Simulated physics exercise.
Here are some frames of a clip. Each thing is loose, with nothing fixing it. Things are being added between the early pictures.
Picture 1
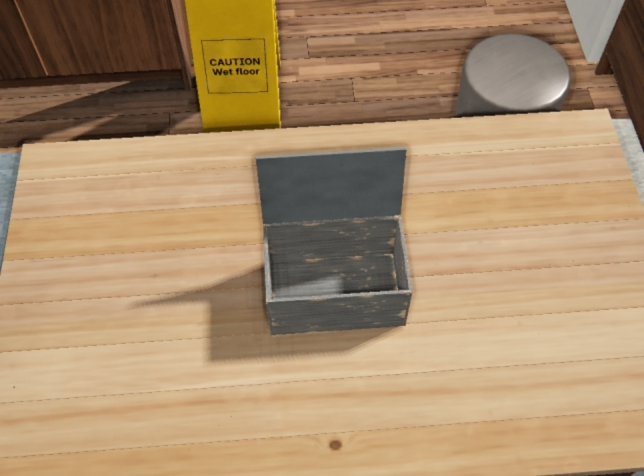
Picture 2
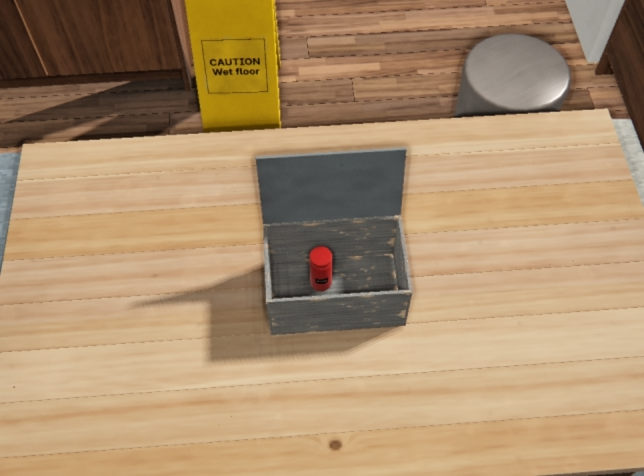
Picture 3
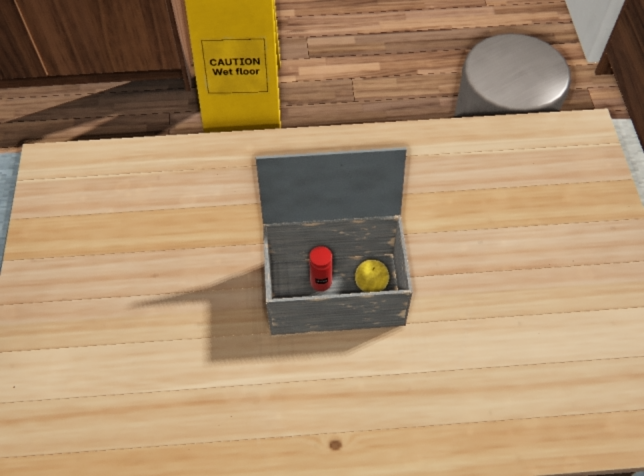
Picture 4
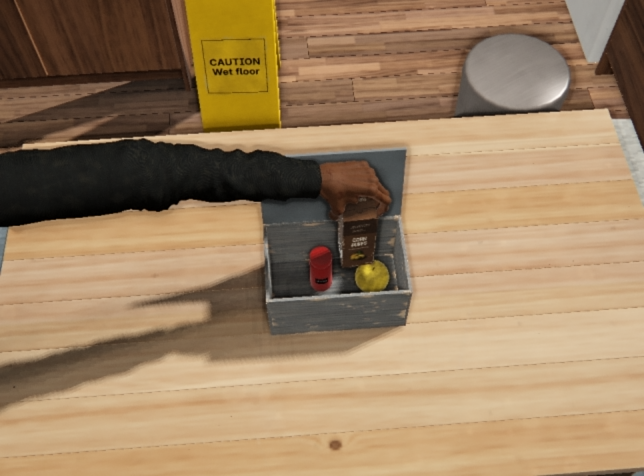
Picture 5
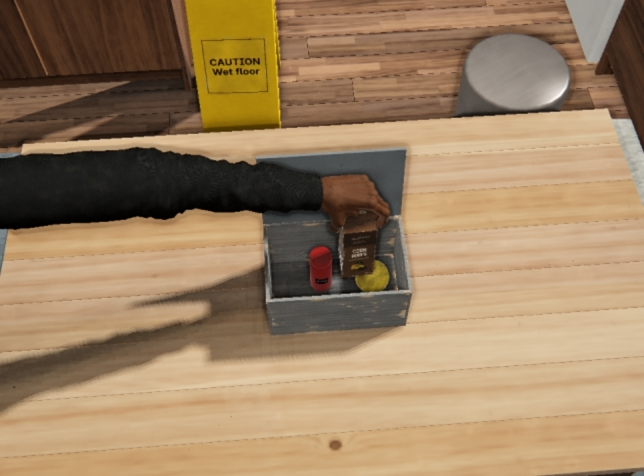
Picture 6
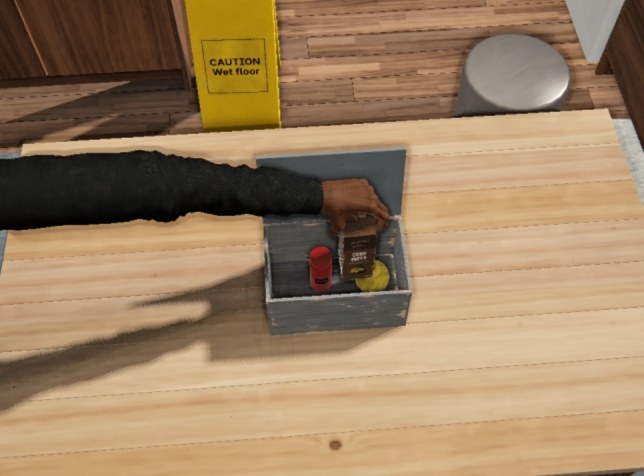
The clip shows an open grey box on a wooden table, where a red object and then a yellow apple appear inside, before a dark-sleeved arm reaches in from the left and lowers a brown carton beside them.
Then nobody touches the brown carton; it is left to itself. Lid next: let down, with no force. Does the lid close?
You can see the lid settles down properly.
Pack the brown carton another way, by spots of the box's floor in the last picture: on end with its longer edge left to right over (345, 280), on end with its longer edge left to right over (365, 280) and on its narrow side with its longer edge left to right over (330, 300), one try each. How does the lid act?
In order, the lid gets blocked, then fits down, then fits down.
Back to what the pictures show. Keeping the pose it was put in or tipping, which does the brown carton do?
Observation: The brown carton tilts over.
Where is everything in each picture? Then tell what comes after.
In the first picture, the last thing is not in view yet.
In the second picture, the last thing is not in view yet.
In the third picture, the last thing is not in view yet; yellow apple (372, 276).
The fourth picture shows coming down; brown carton (357, 230); yellow apple (372, 276).
The fifth picture shows coming down; brown carton (357, 241).
The sixth picture shows put in, still held; brown carton (357, 245).
Then, 1.00 s on from there, lid starting down; brown carton on its side near (317, 299); yellow apple shifted a little.
Then, 1.80 s on from there, lid 45° above the rim; brown carton on its side near (316, 299); yellow apple shifted a little.
In the end, lid shut; toppled in the box, brown carton; the other 2 unmoved. At the end, from the last picture's camera, brown carton near (316, 299).
